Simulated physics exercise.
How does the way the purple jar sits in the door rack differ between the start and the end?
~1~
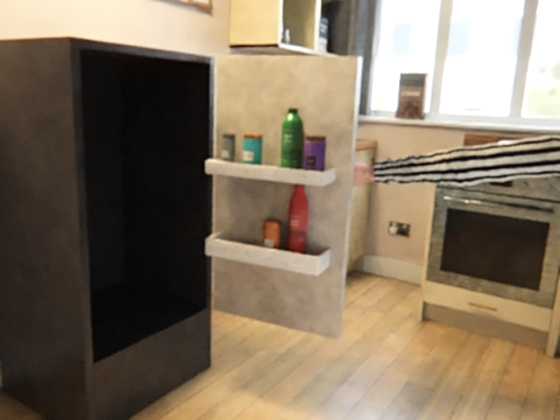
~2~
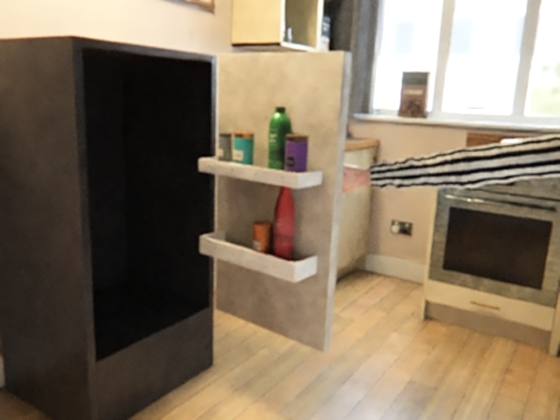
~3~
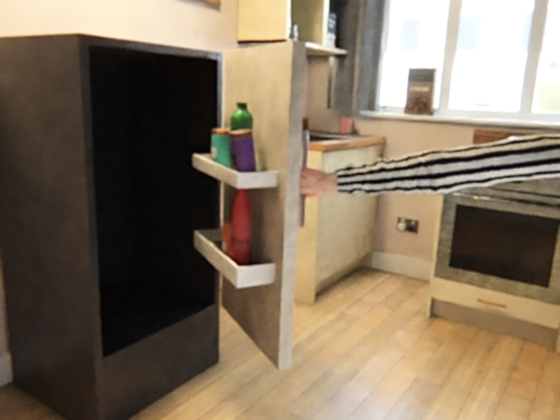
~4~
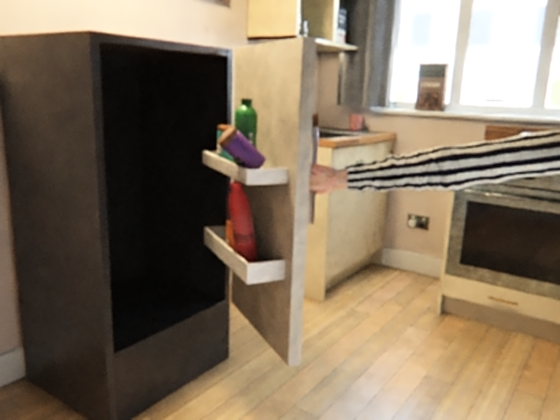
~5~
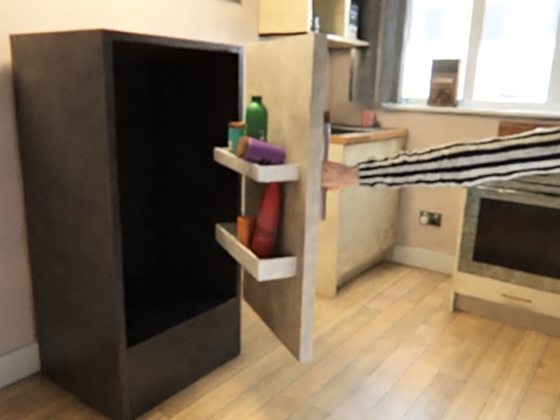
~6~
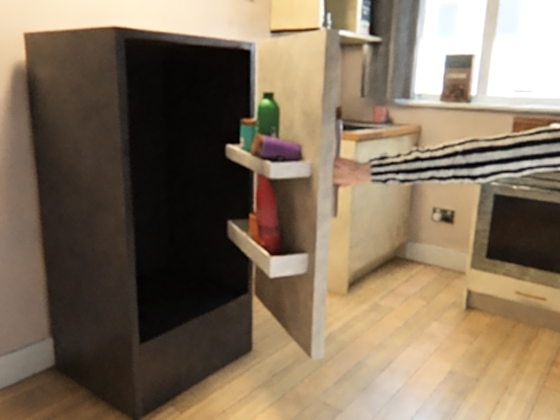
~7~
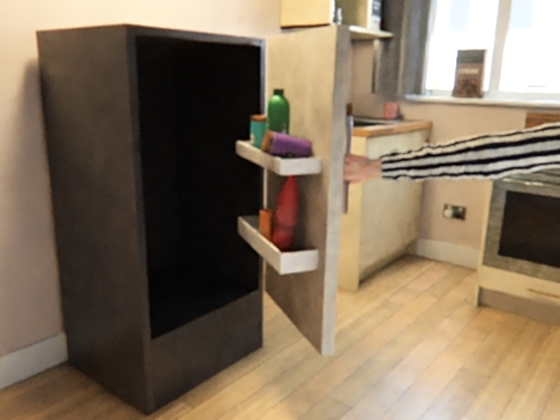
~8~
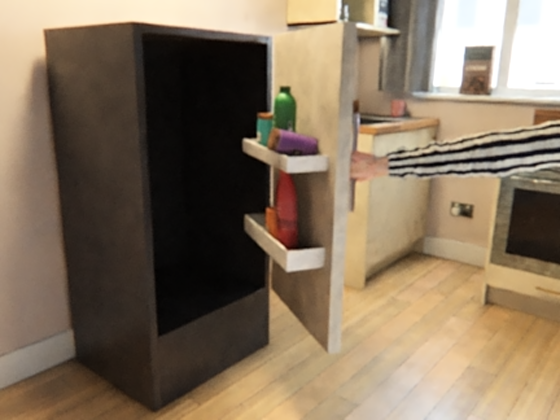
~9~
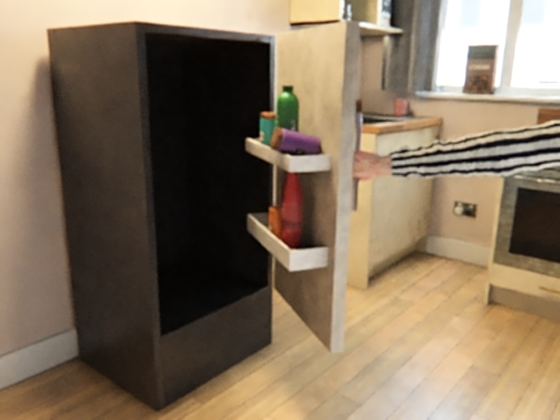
At the start the purple jar stands upright in the upper rack, and by the end it is lying on its side there.
